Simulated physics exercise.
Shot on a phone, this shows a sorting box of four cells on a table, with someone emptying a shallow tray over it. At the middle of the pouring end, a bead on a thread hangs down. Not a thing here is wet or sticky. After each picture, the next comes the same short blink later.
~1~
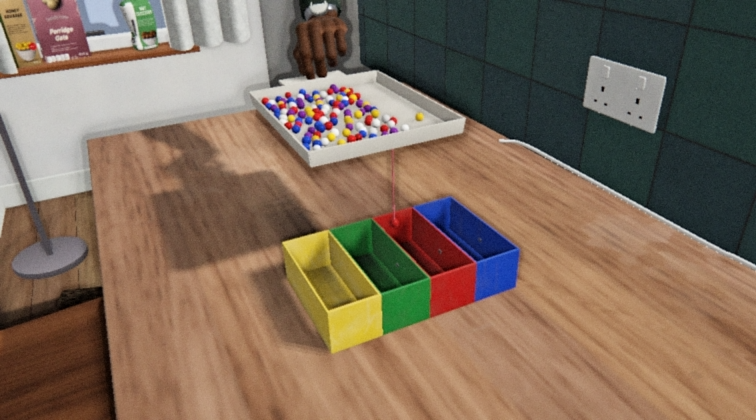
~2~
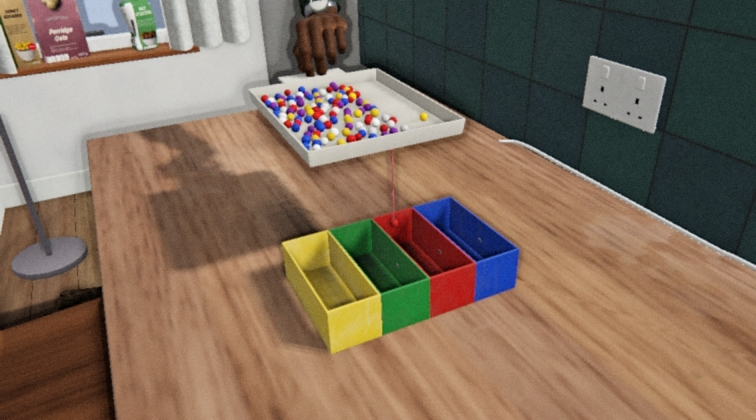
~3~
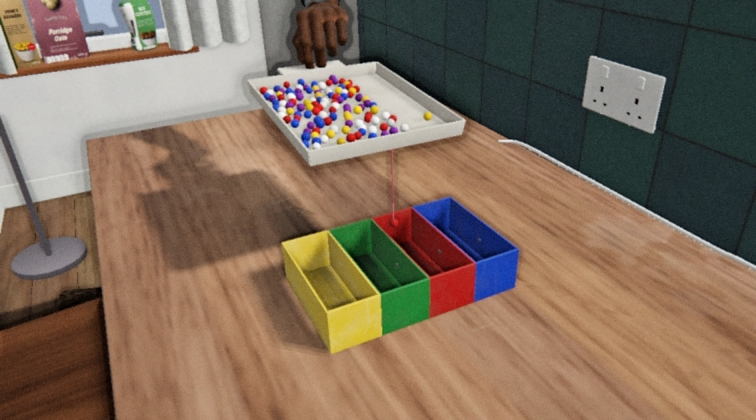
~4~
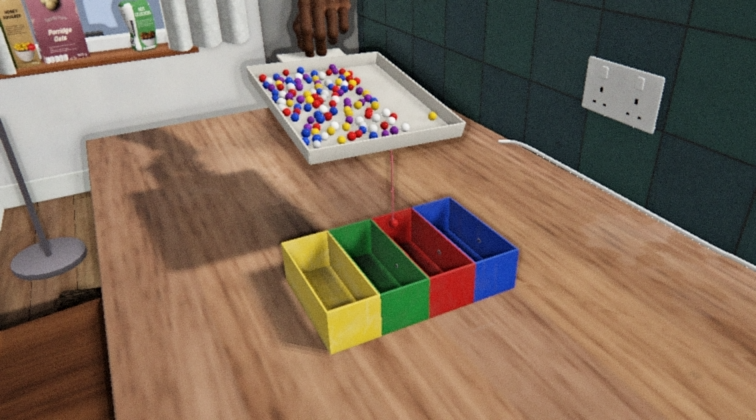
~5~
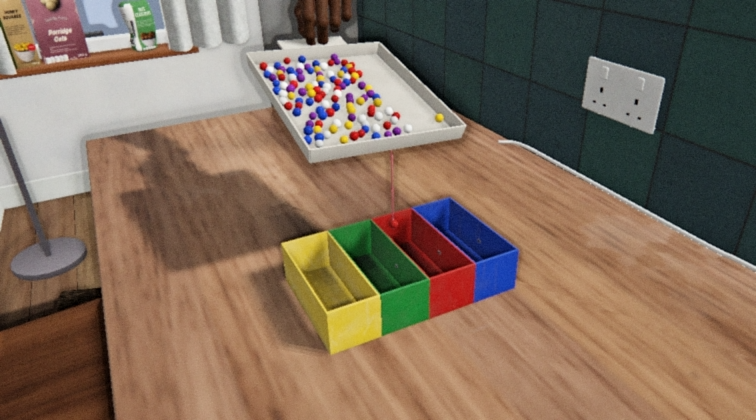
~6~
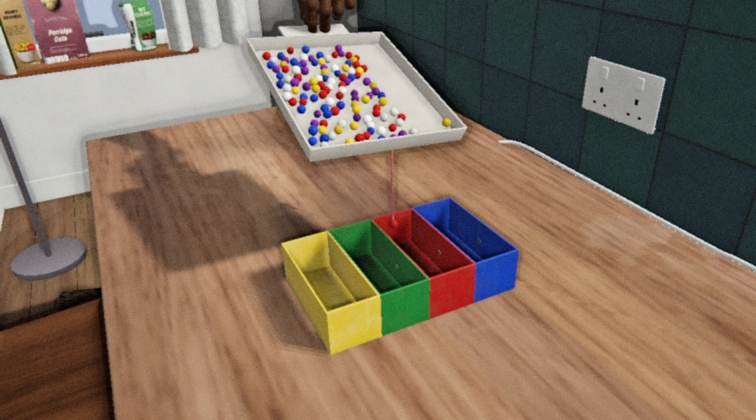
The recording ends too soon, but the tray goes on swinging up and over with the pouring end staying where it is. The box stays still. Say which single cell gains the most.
The one that gains the most is the blue cell.
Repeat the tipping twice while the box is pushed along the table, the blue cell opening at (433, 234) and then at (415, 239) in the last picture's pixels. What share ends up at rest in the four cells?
Try 1: Some 50 %; try 2: Some 30 %.
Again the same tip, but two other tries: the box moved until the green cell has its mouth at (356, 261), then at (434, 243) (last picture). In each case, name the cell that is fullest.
Case 1 - the blue cell; case 2 - the cell in red.
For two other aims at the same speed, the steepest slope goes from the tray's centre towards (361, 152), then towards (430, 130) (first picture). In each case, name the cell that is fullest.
The yellow one, then blue.
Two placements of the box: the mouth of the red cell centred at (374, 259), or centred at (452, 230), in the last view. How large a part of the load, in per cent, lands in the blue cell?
20 % and 20 %.
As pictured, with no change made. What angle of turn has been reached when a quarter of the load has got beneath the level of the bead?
It has tipped about 100 degrees.
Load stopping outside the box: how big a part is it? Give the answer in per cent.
Estimate: Around 10 percent.
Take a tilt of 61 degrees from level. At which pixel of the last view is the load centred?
Look close to (413, 124) in the last picture.
Soon after the last picture, tray tipped steeply; nearly all on the tray; a stray few in the blue cell; a stray few in the red cell; a stray few in the green cell; a stray few falling or outside the box.
A little later, tray tipped right over; about two thirds on the tray; a small part in the blue cell; a stray few in the green cell; about a quarter falling or outside the box.
Later still, tray tipped past a quarter turn; about half in the blue cell; about a quarter in the red cell; a small part in the green cell; a stray few in the yellow cell; a small part falling or outside the box.
By the end, tray tipped past a quarter turn; about half in the blue cell; about a quarter in the red cell; a small part in the green cell; a stray few in the yellow cell; a small part outside the box.
